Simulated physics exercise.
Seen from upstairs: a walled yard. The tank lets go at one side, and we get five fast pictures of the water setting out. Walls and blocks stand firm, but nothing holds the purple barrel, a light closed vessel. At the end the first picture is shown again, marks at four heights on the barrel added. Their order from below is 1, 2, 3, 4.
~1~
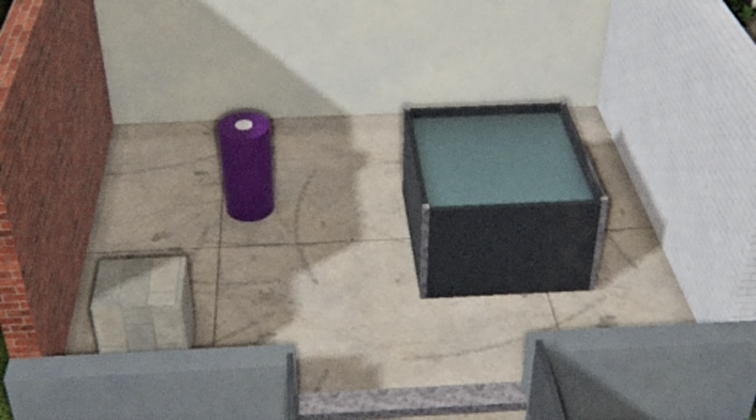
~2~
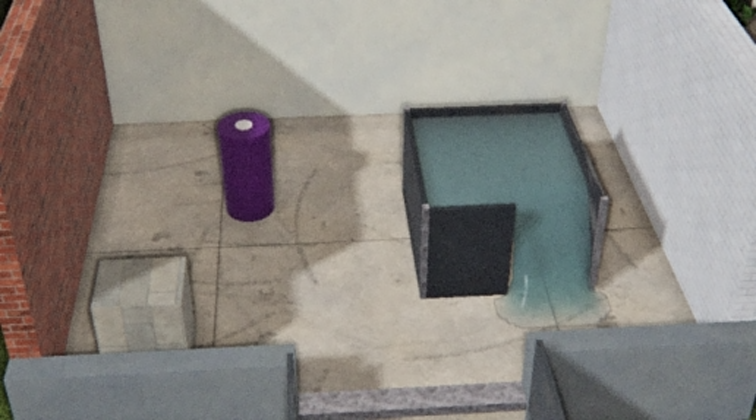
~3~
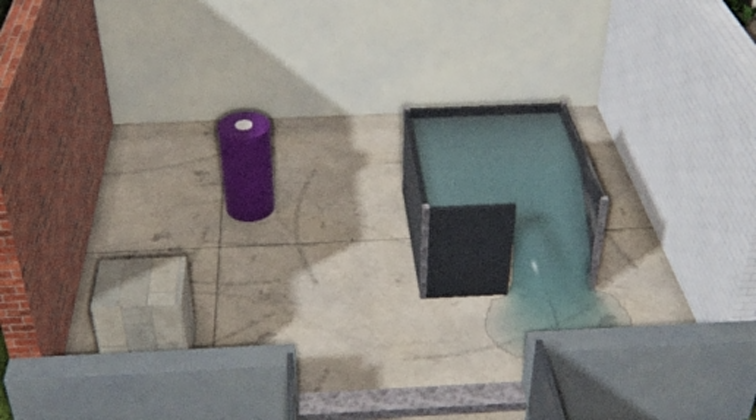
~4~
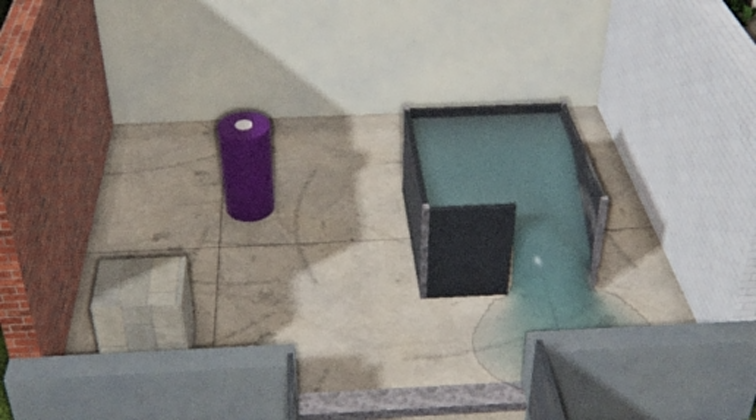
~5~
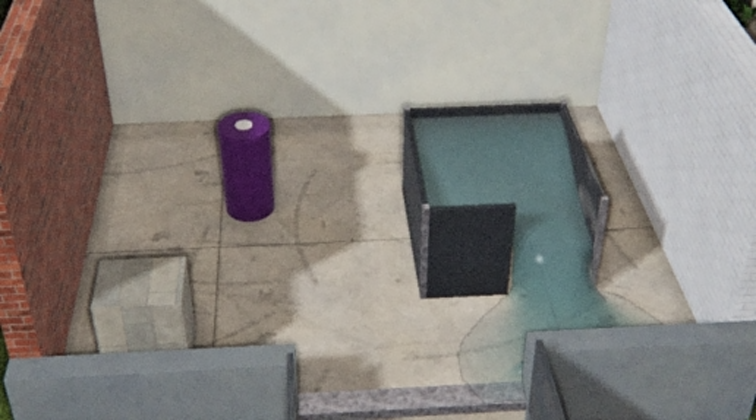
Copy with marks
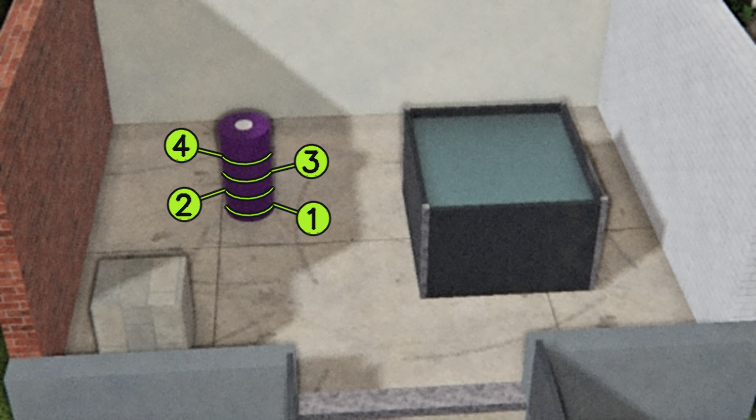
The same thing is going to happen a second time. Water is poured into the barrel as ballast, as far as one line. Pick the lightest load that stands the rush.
Go for 1.
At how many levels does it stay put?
All of the four.
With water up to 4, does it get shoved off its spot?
No, not at all.
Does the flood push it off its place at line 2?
No.
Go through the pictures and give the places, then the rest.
The first picture shows lid of the purple barrel at (244, 125); tank full, its middle at (499, 160); open gate at (412, 342).
In the second picture, 2 % of the ground under water, its edge towards the barrel at (509, 300).
In the third picture, 4 % of the ground under water, its edge towards the barrel at (516, 269).
In the fourth picture, 7 % of the ground under water, its edge towards the barrel at (509, 303).
The fifth picture shows lid of the purple barrel at (244, 125); 8 % of the ground under water, its edge towards the barrel at (516, 291).
In lime, 1 at (249, 215); 2 at (248, 198); 3 at (247, 181); 4 at (245, 164); from the bottom up 1, 2, 3, 4.
If 1 is chosen, it does not move.
If 2 is chosen, it does not move.
If 3 is chosen, it does not move.
If 4 is chosen, it does not move.
